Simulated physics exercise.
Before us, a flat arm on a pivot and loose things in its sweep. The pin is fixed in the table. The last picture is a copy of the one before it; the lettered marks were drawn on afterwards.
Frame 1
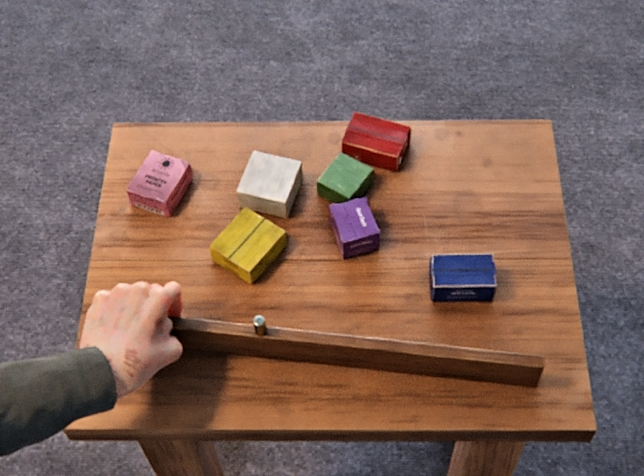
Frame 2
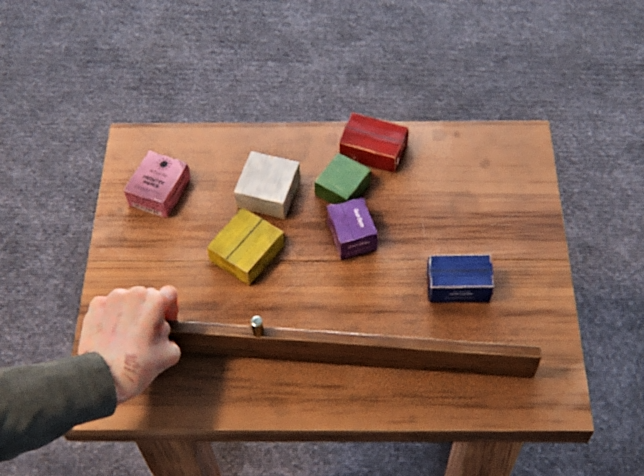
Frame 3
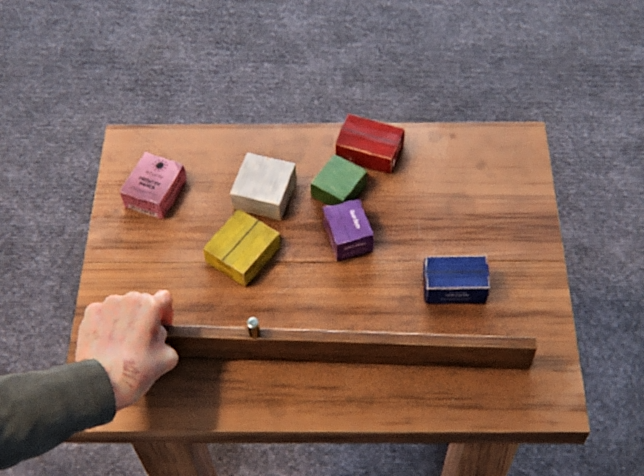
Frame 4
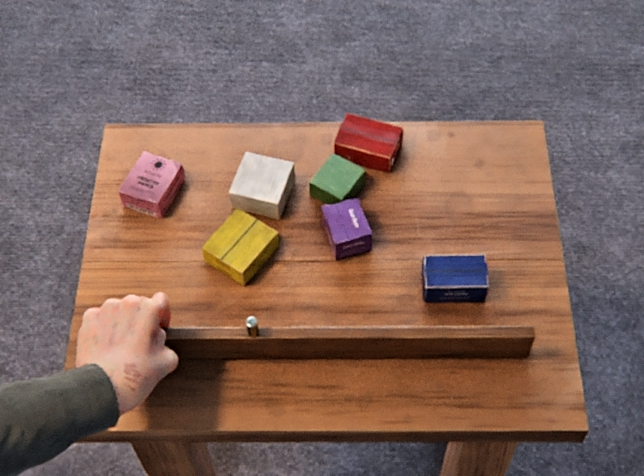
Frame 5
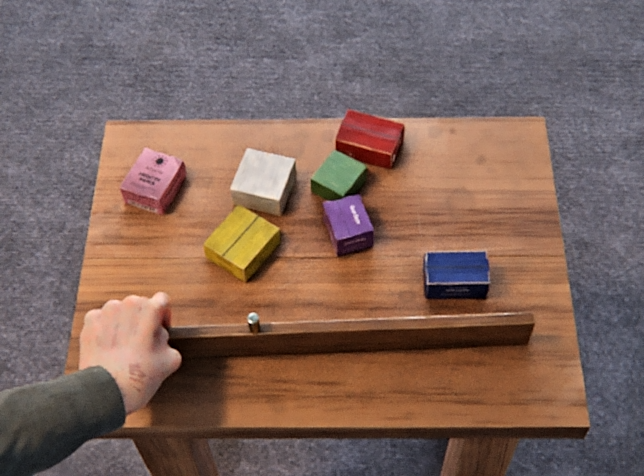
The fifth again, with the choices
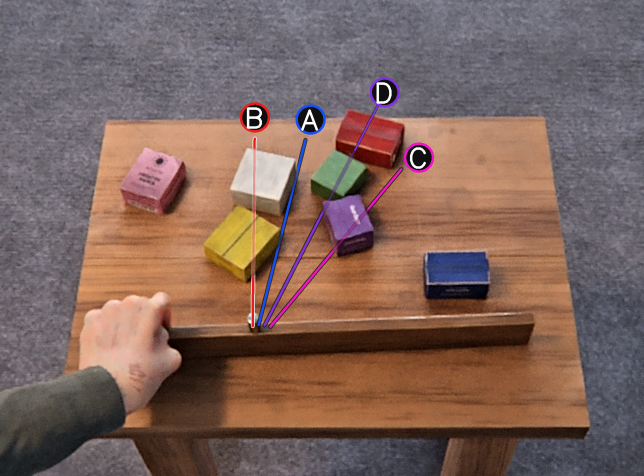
On a wooden table scattered with colorful boxes and blocks, a hand held the left end of a long wooden bar and slowly swung its right end a little way toward the blue box.
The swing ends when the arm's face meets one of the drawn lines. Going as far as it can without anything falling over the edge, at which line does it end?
No farther than D.
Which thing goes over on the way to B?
The red box goes over.
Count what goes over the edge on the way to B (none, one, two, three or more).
By then, one.
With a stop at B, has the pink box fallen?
No.
On the marked copy, A at (283, 227); B at (254, 226); C at (339, 244); D at (312, 233).
Following D. Soon after the start, arm (384, 272); blue box (433, 240); red box (369, 140).
Later, arm (347, 234); green block (335, 175); blue box (375, 189).
In the end, arm (313, 217); red box (344, 119); green block (296, 145); nothing has fallen.
As for the rest, A drops the red box; B drops the red box; C is safe but short.
